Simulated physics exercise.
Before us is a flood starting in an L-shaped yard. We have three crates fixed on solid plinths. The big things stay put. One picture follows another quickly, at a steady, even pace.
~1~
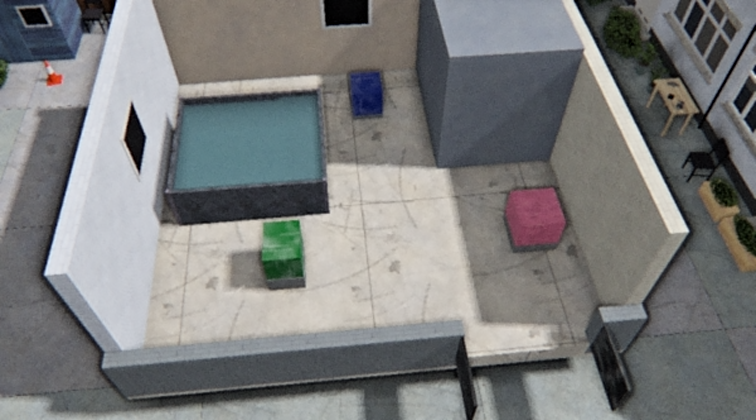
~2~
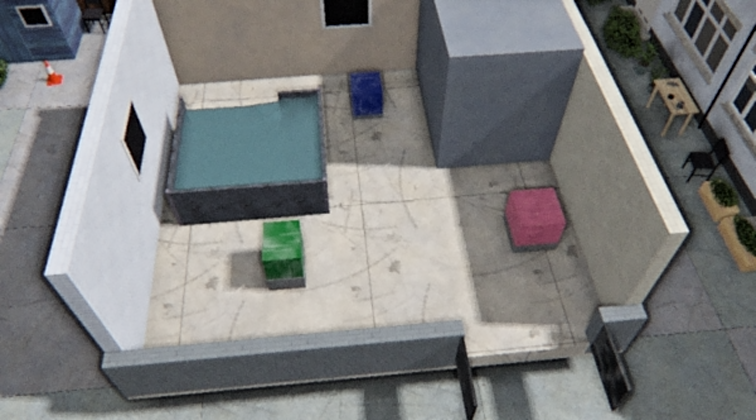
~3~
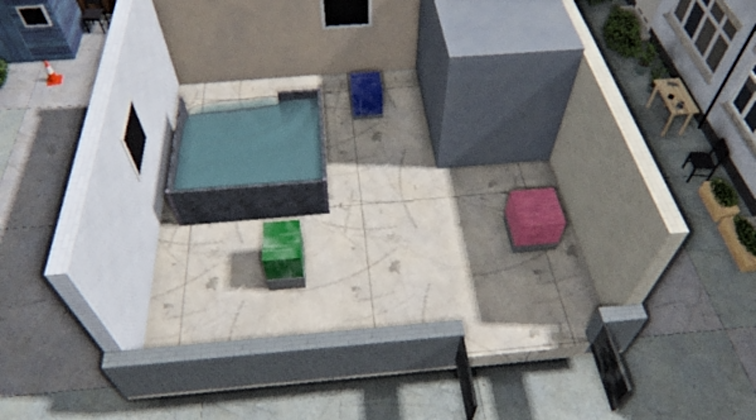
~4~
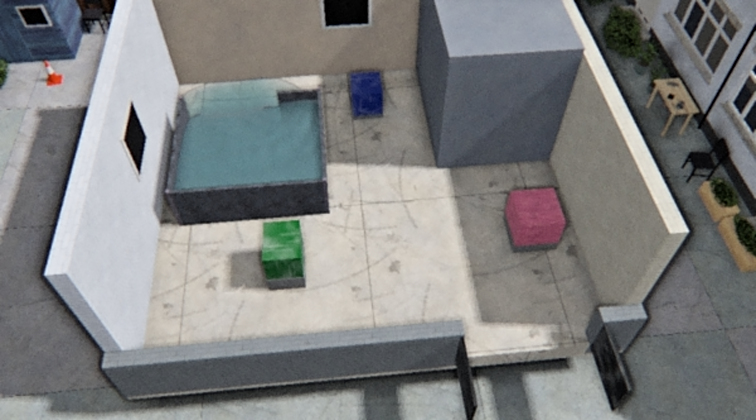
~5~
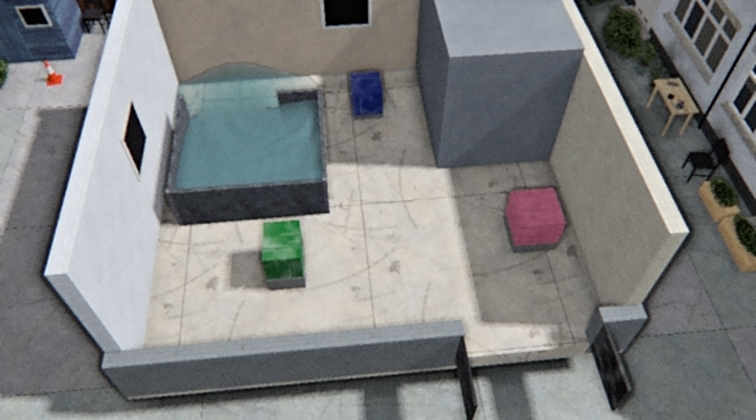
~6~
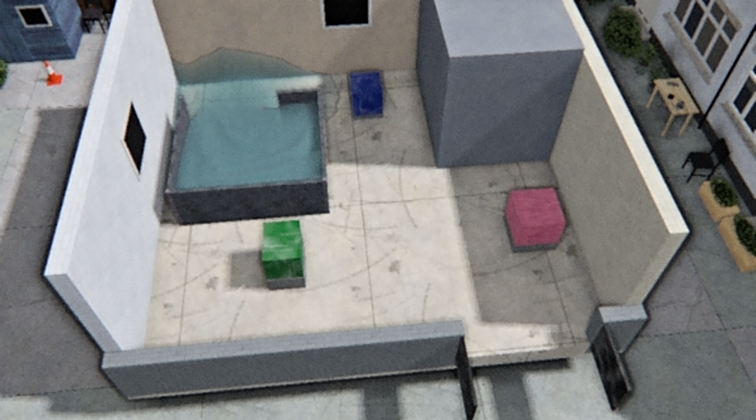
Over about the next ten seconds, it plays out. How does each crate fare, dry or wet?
As I see it, the green crate never meets the water; the blue crate meets the water; the pink crate never meets the water.
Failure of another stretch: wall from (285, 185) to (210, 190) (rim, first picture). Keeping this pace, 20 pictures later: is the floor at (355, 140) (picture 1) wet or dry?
Check at the point: Never reached.
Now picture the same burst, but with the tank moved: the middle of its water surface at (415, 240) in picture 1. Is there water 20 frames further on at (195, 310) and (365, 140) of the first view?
First point untouched, second point soaked.
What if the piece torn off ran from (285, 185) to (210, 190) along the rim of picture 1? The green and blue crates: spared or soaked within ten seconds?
So the green goes wet while the blue goes wet.
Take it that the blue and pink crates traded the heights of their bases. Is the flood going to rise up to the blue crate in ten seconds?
The blue crate is reached.
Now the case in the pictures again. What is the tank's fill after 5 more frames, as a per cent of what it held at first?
Estimate: Around 64 per cent.
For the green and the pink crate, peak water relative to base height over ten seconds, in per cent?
Peak levels: Approx. 60 % then 40 %.
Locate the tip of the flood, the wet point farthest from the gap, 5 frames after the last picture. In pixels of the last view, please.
(410, 71).
A moment on, water covers 15 % of the floor; the green crate not reached, the blue crate water round its plinth, the pink crate not reached.
Next, water covers 25 % of the floor; the green crate not reached, the blue crate water round its plinth, the pink crate not reached.
Then, water covers 55 % of the floor; the green crate not reached, the blue crate water round its plinth, the pink crate not reached.
Later, water covers 80 % of the floor; the green crate water round its plinth, the blue crate water round its plinth, the pink crate water round its plinth.
In the end, water covers 95 % of the floor; the green crate stayed above the water, the blue crate was topped, the pink crate stayed above the water.
